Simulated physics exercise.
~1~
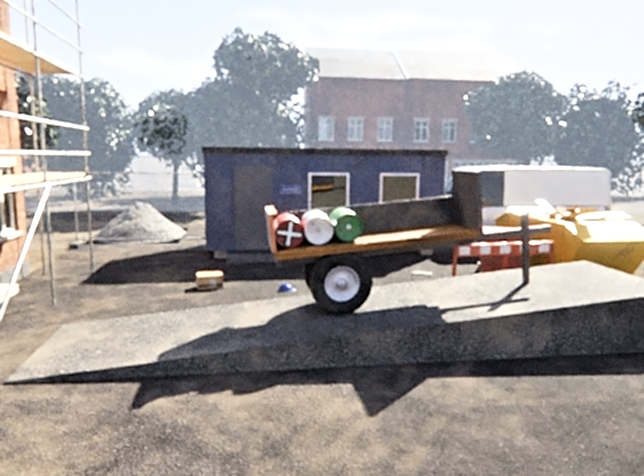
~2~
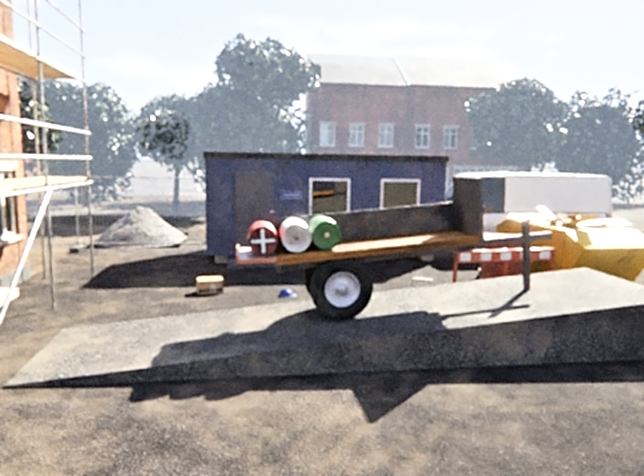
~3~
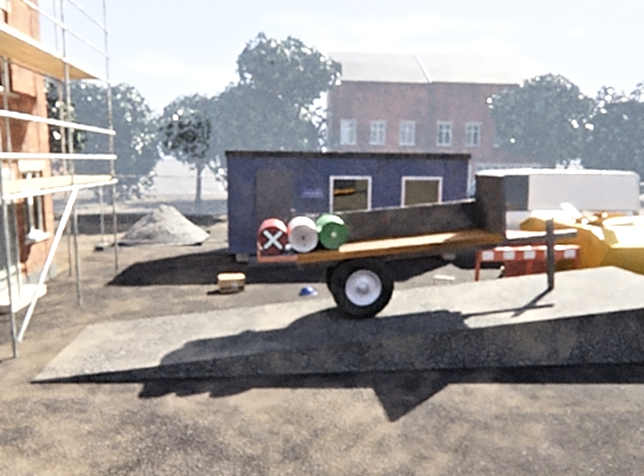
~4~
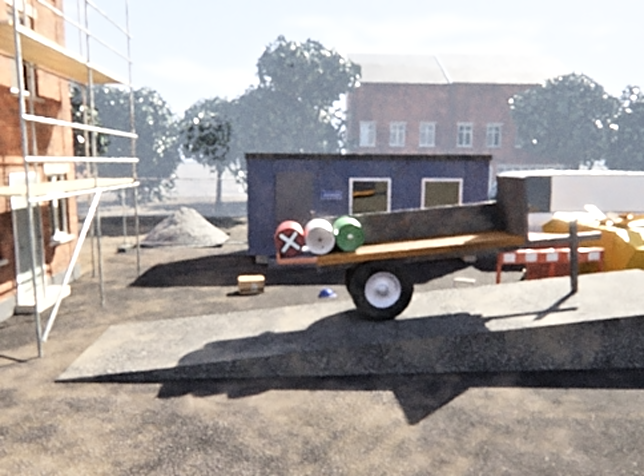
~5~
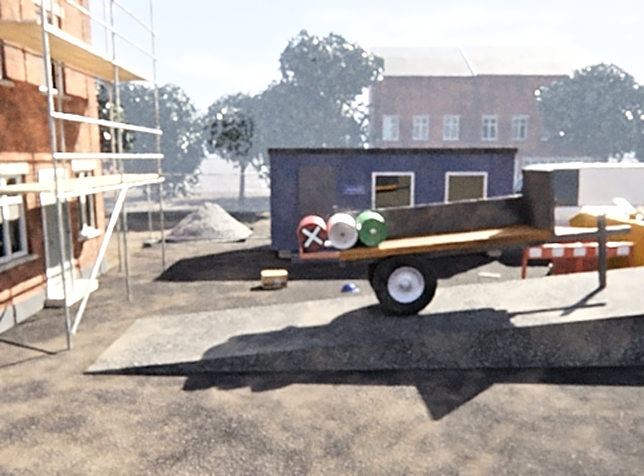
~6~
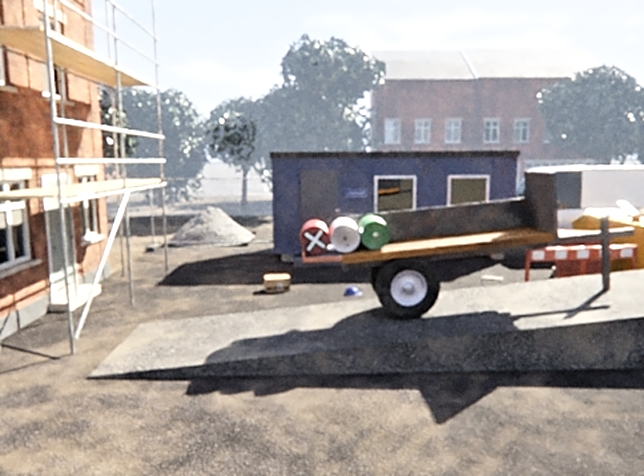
Three barrels roll left as the trailer's tailgate drops, then settle aboard without falling.
